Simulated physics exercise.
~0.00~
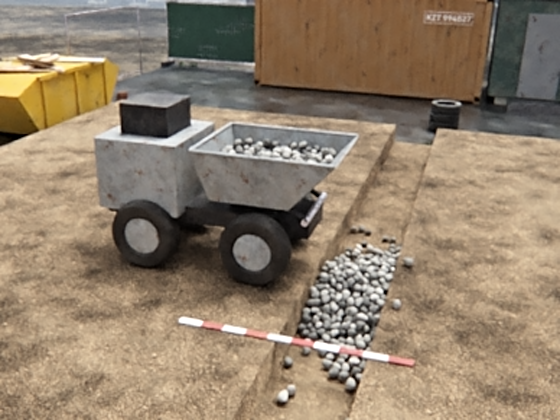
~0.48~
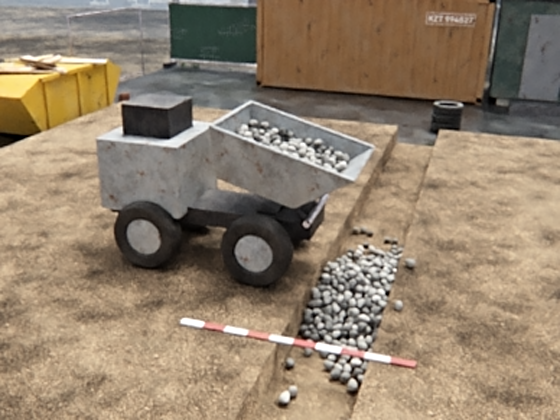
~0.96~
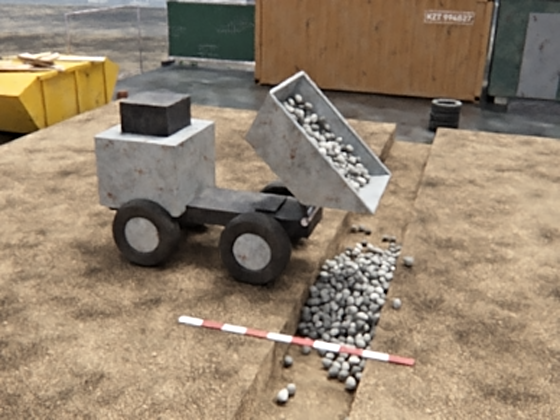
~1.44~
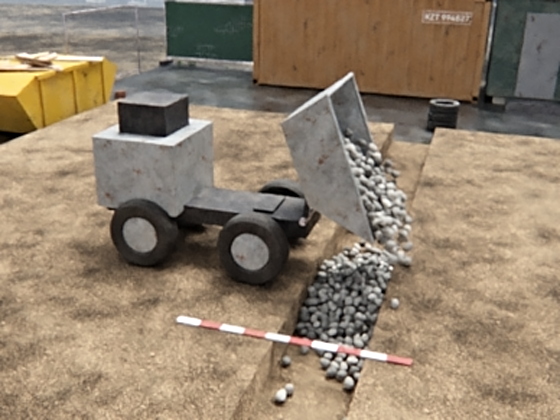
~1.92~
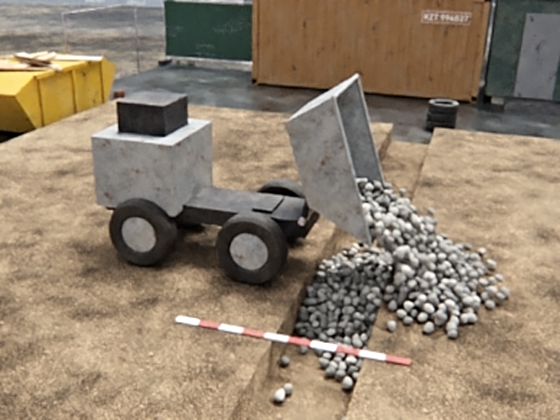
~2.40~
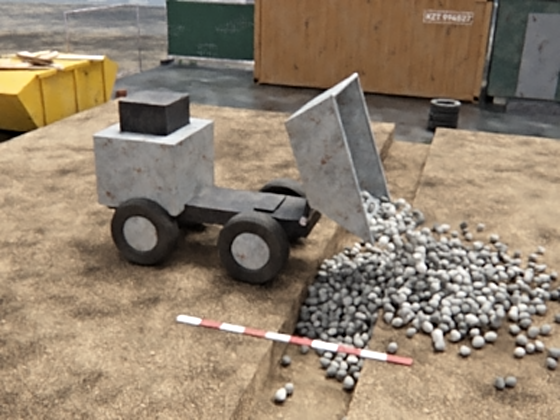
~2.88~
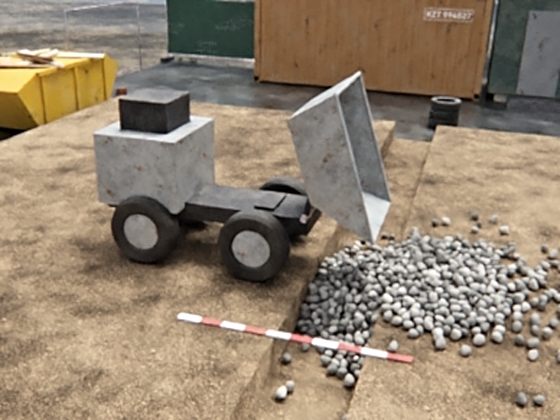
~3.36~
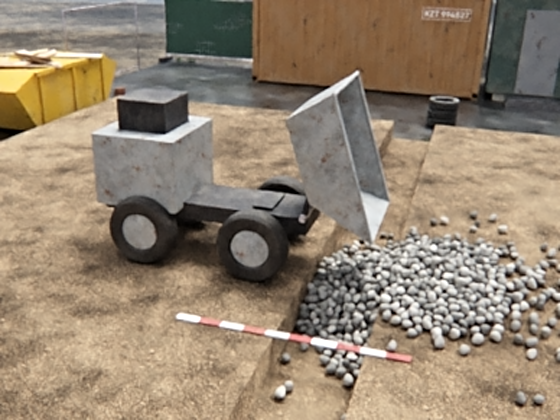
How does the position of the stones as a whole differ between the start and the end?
At the start the stones are in the dumper's skip and the trench below it. By the end the stones as a whole lie further to the right and a little lower, with the skip empty and many of them spread over the ground beyond the trench.
